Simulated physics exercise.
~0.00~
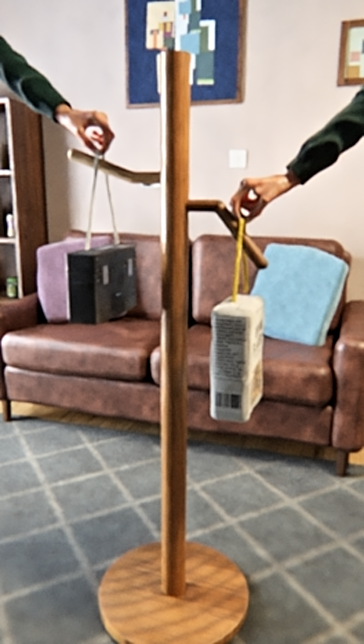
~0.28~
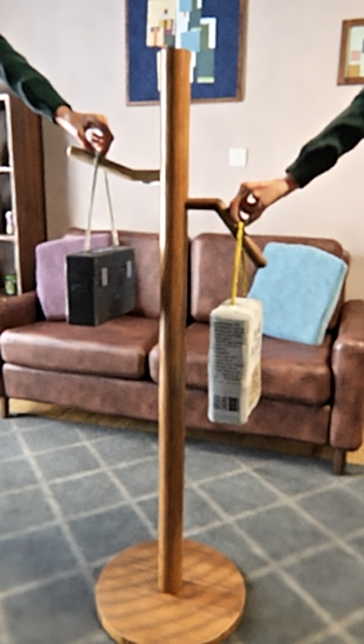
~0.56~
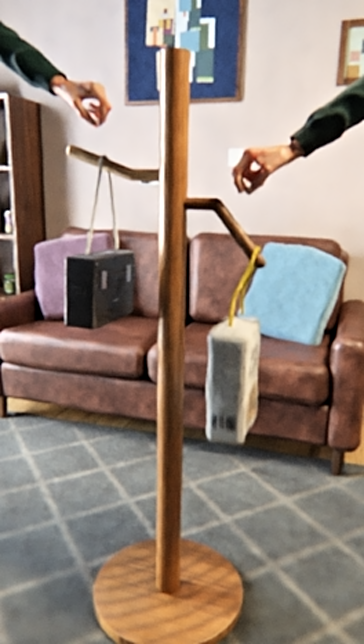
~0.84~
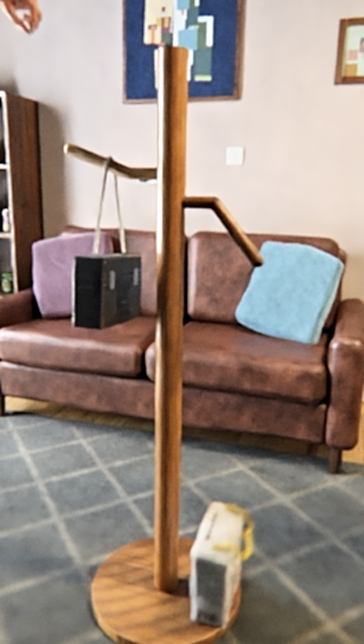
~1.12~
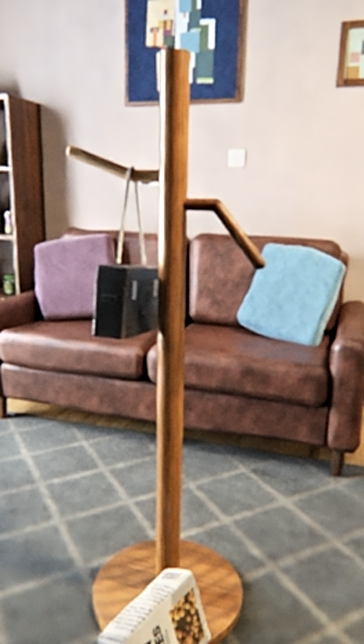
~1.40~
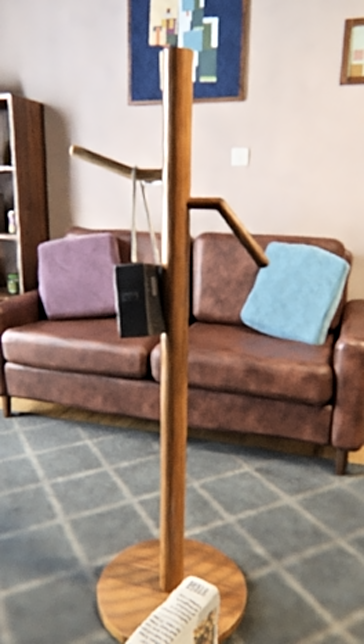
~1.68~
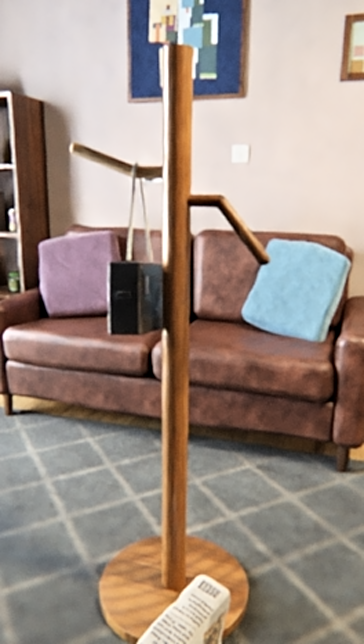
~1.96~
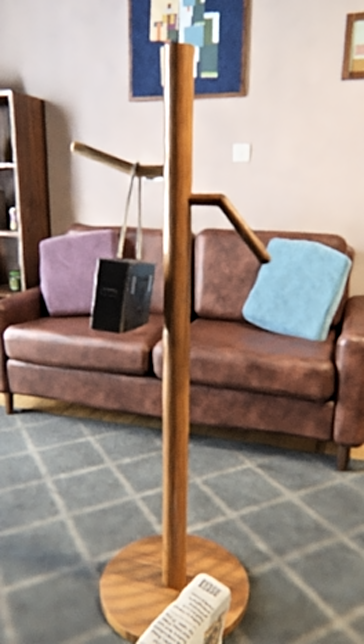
In a living room with a brown leather sofa, two hands hung a black case and a white bag on a wooden stand's pegs and let go; the bag slipped off and tipped over on the floor, while the case slid inward, swinging, and stayed hanging.
